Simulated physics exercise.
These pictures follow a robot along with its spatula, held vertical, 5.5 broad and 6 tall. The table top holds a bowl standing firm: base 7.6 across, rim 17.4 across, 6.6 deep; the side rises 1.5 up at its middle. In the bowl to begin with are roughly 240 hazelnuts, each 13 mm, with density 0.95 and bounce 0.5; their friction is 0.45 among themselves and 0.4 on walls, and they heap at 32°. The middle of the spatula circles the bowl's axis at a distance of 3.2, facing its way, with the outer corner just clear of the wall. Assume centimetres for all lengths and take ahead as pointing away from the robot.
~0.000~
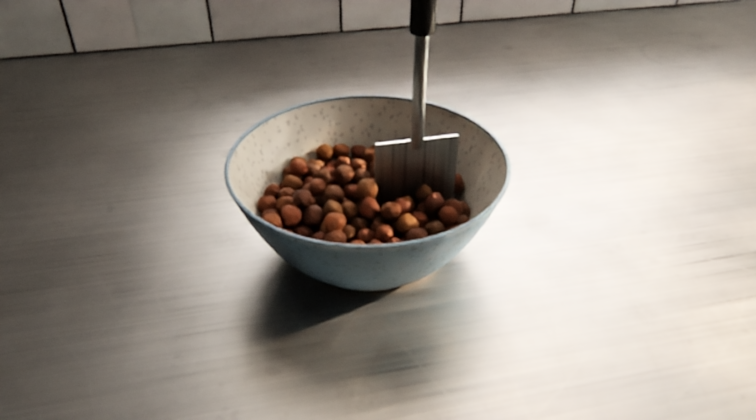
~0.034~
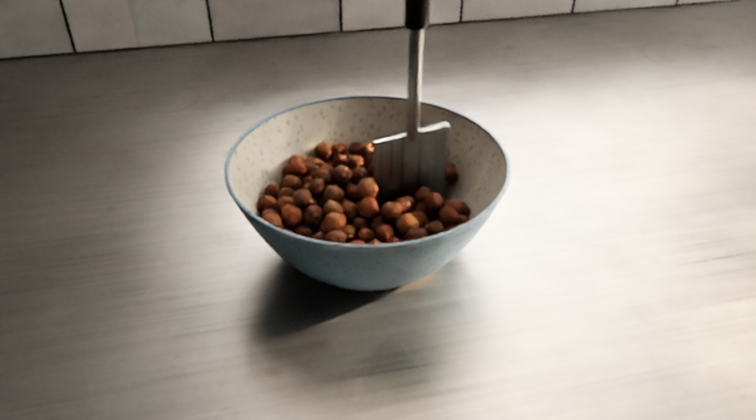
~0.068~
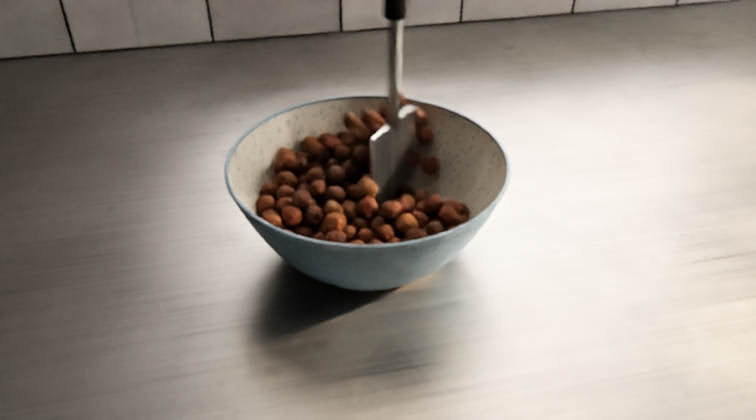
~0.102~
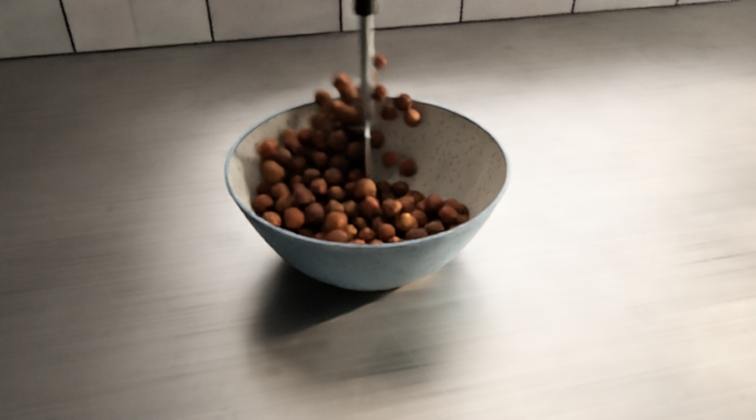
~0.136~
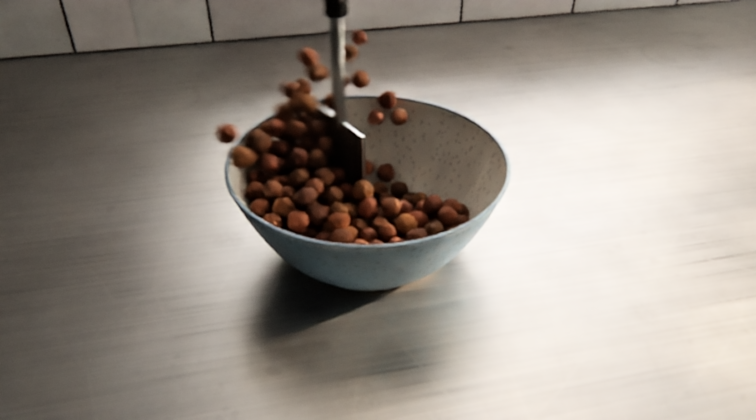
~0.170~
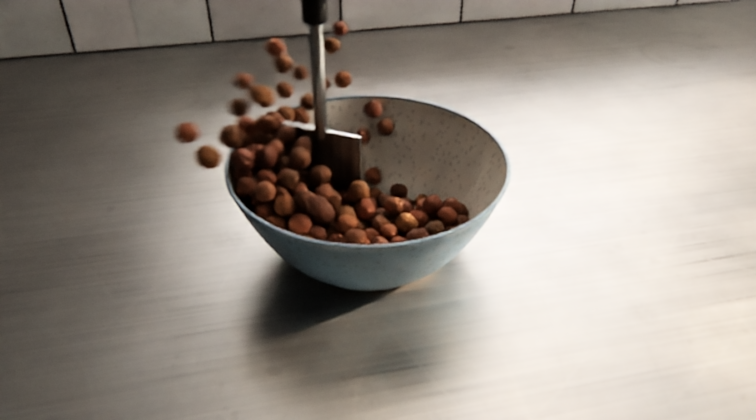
On a brushed metal counter, a spatula held upright swept around inside a pale blue bowl of hazelnuts, moving from right to left, heaping them at the left and flinging some above the rim.
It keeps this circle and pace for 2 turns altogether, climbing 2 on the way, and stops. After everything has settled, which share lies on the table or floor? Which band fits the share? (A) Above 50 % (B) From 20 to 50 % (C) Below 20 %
Option B: From 20 to 50 %.
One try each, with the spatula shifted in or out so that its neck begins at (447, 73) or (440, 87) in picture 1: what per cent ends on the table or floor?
I'd guess some 0 and 20 percent.
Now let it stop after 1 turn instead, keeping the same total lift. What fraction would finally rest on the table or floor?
About 25 per cent.
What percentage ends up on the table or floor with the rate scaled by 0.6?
Estimated share: Near 15 per cent.
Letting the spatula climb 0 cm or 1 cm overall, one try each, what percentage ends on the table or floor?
Roughly 45 percent, then roughly 45 percent.
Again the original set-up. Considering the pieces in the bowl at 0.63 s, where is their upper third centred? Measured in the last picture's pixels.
The centre is close to (313, 217).
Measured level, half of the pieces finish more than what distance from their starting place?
My guess is close to 11 centimetres.
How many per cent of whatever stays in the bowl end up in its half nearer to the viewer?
Near 50 per cent of what stays in the bowl.
By 0.40 s, 8° round, highest piece 9 above the table; 171 in the bowl, 43 on the table or floor, 23 in flight or on the tool.
By 0.63 s, 230° round, highest piece 10 above the table; 147 in the bowl, 86 on the table or floor, 4 in flight or on the tool.
By 0.94 s, 0° round, highest piece 5 above the table; 144 in the bowl, 93 on the table or floor.
By 1.64 s, 0° round, highest piece 5 above the table; 144 in the bowl, 93 on the table or floor.
Final count, 144 in the bowl, 93 on the table or floor. That is 39 % on the table or floor.
